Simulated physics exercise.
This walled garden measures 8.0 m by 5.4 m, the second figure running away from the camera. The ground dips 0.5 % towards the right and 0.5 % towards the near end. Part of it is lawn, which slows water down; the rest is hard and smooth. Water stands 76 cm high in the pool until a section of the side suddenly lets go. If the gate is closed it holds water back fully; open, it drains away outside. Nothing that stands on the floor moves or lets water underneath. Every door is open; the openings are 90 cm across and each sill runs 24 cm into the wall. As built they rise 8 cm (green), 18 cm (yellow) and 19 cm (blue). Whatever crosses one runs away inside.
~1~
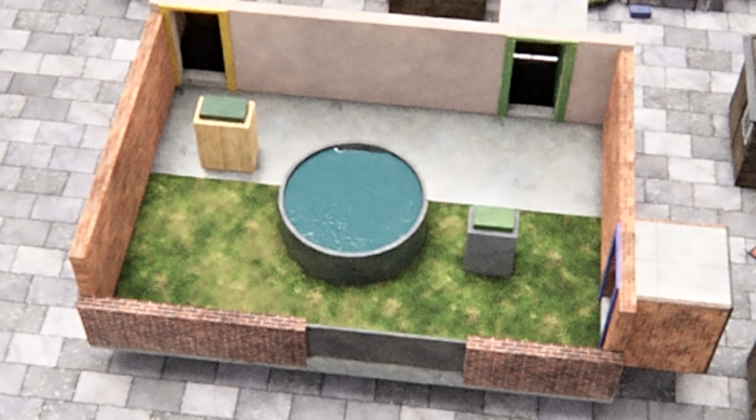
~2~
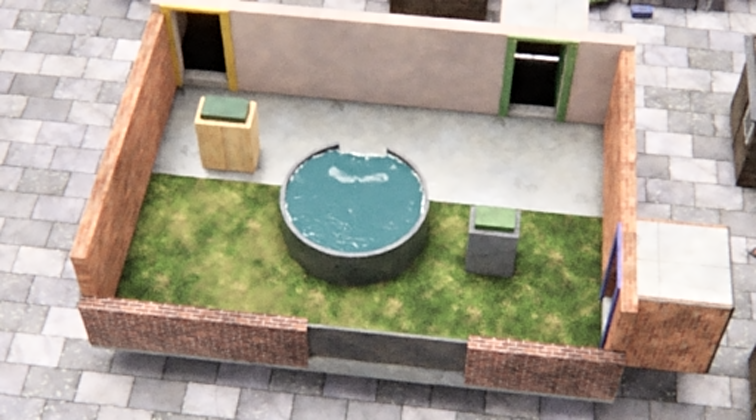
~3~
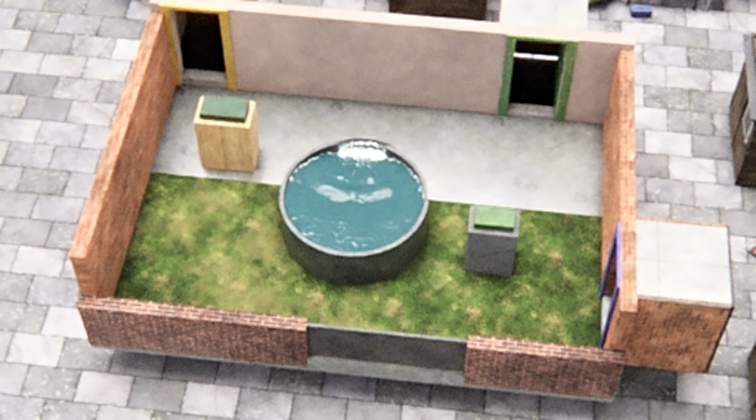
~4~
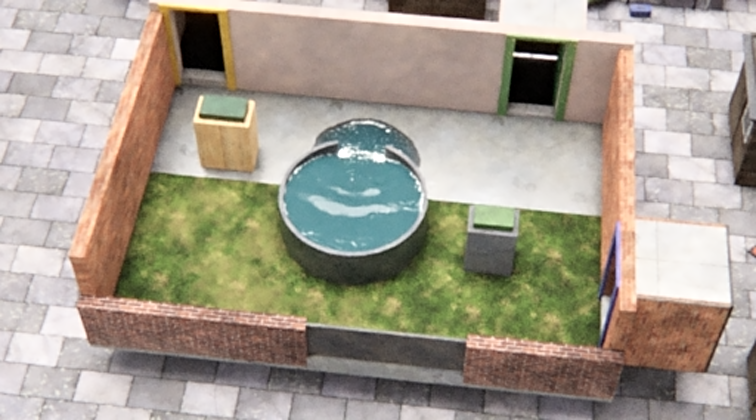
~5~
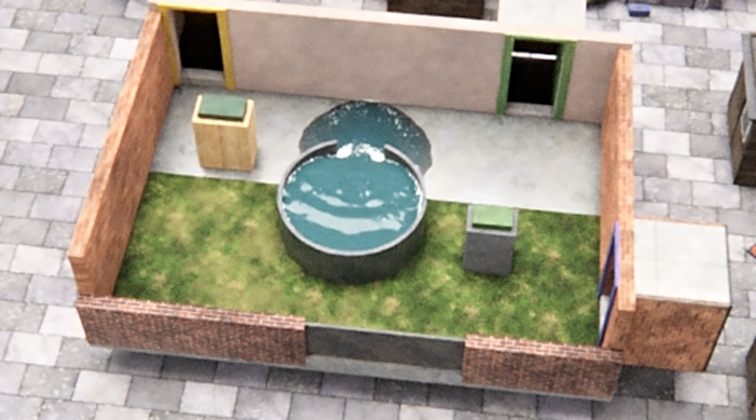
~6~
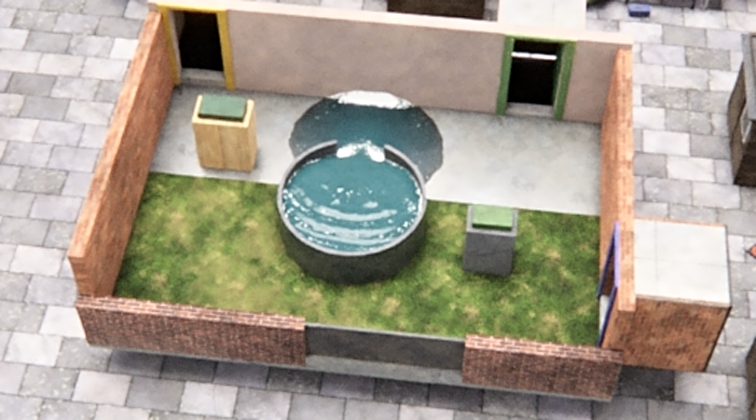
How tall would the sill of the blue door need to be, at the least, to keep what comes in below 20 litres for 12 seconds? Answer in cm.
It would have to be roughly 8 cm high.
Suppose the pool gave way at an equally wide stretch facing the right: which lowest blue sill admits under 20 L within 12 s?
Some 11.0 cm.
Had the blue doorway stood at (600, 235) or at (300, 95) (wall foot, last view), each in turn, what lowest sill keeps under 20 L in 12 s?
About 8.0 and 17 cm.
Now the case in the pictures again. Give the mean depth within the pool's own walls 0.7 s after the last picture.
Some 57 cm.
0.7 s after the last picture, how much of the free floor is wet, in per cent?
Near 15 per cent is wet.
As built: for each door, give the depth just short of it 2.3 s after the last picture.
In cm: Green 8, yellow 13, blue 0.
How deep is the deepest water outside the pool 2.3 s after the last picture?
Roughly 29 cm.
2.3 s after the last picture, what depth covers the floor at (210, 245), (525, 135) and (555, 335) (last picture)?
In that order: 0, 7 and 0 cm.
Then, 0.7 s after the last picture water covers 15 % of the floor, deepest (42 cm) near (374, 108); it has not reached the blue door.
Then, 2.3 s after the last picture water covers 35 % of the floor, deepest (29 cm) near (374, 108); it has not reached the blue door.
Then, 11.3 s after the last picture water covers 100 % of the floor, deepest (13 cm) near (436, 359); 10 cm at the blue door, 0 litres in over its 19 cm sill.
At the blue door as built, the water peaked near 12 cm, 7.7 s after the last picture.
Run again over the same 12 s with other heights there, 29 litres in over 7 cm, 7 litres over 9.5 cm. The limit of 20 litres is kept from about 8 cm up.
